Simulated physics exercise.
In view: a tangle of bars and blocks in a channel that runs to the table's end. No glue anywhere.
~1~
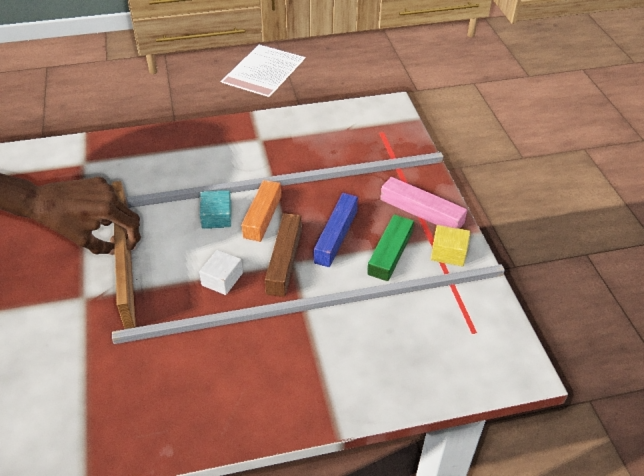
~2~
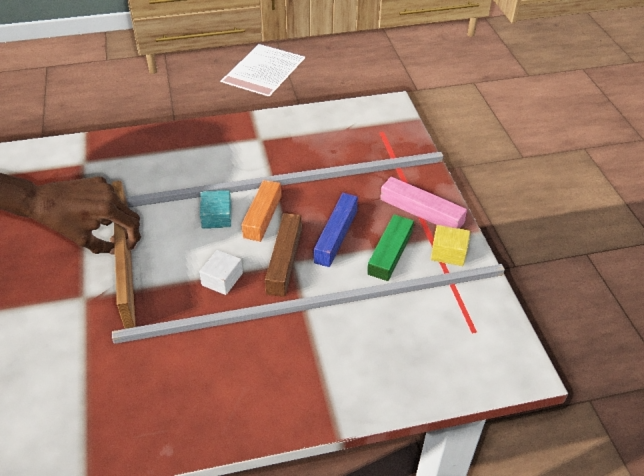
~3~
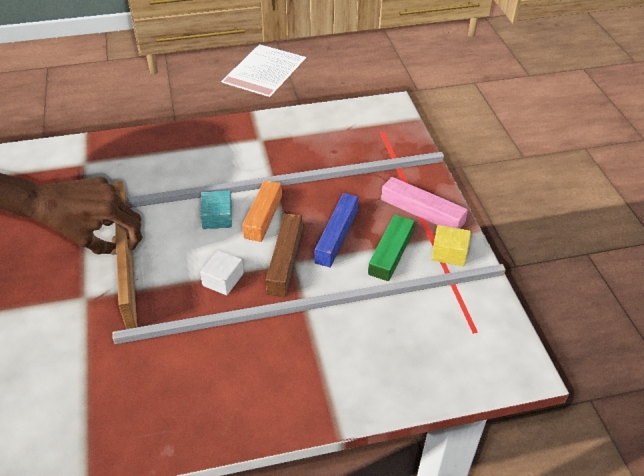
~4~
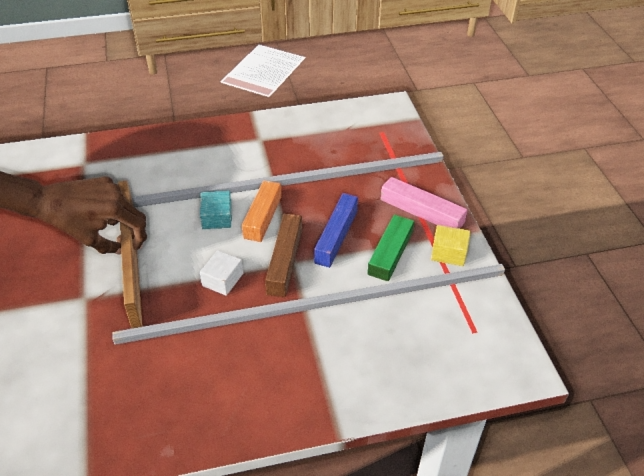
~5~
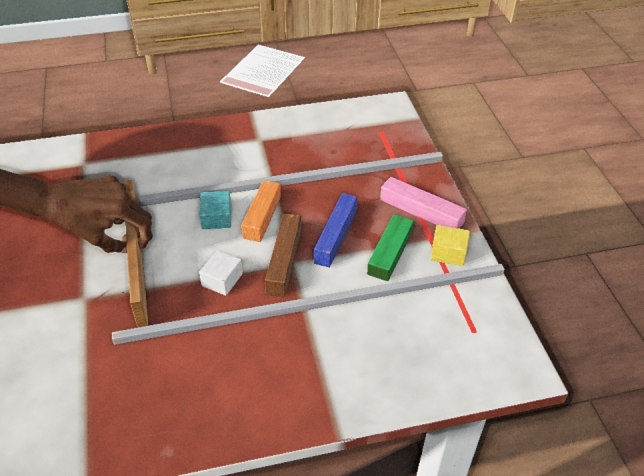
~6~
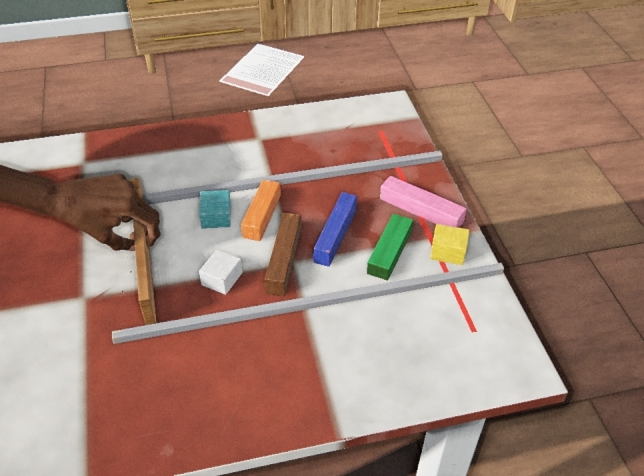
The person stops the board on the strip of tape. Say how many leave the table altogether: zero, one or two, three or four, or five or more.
Here the number that fall off is three or four.
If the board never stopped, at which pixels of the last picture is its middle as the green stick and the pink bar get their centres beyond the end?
About (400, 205), and (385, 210) for the other.
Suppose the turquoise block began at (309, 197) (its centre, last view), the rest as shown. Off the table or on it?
Then it stays on.
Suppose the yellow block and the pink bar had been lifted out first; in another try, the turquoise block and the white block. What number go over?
It would be 2 and 2.
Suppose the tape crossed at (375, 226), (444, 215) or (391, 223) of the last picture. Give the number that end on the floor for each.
It would be 0, 5 and 2.
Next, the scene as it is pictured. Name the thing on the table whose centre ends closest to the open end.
Foremost is the brown bar.
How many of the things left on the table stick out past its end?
Overhanging: 1.
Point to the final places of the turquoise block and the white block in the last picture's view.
The turquoise block stops around (418, 174); the white block around (443, 227).
A little later, none off yet; yellow block at rest near (450, 244); pink bar at rest near (422, 203); green stick at rest near (391, 246).
Next, none off yet; yellow block at rest near (450, 244); pink bar at rest near (422, 203); green stick moving near (400, 247).
Later still, none off yet; yellow block shifted about its own width near (497, 237); pink bar shifted a little near (463, 201); green stick shifted about its own width near (467, 239).
When it is over, the number that fall off is three or four; down, blue bar, green stick, pink bar and yellow block.
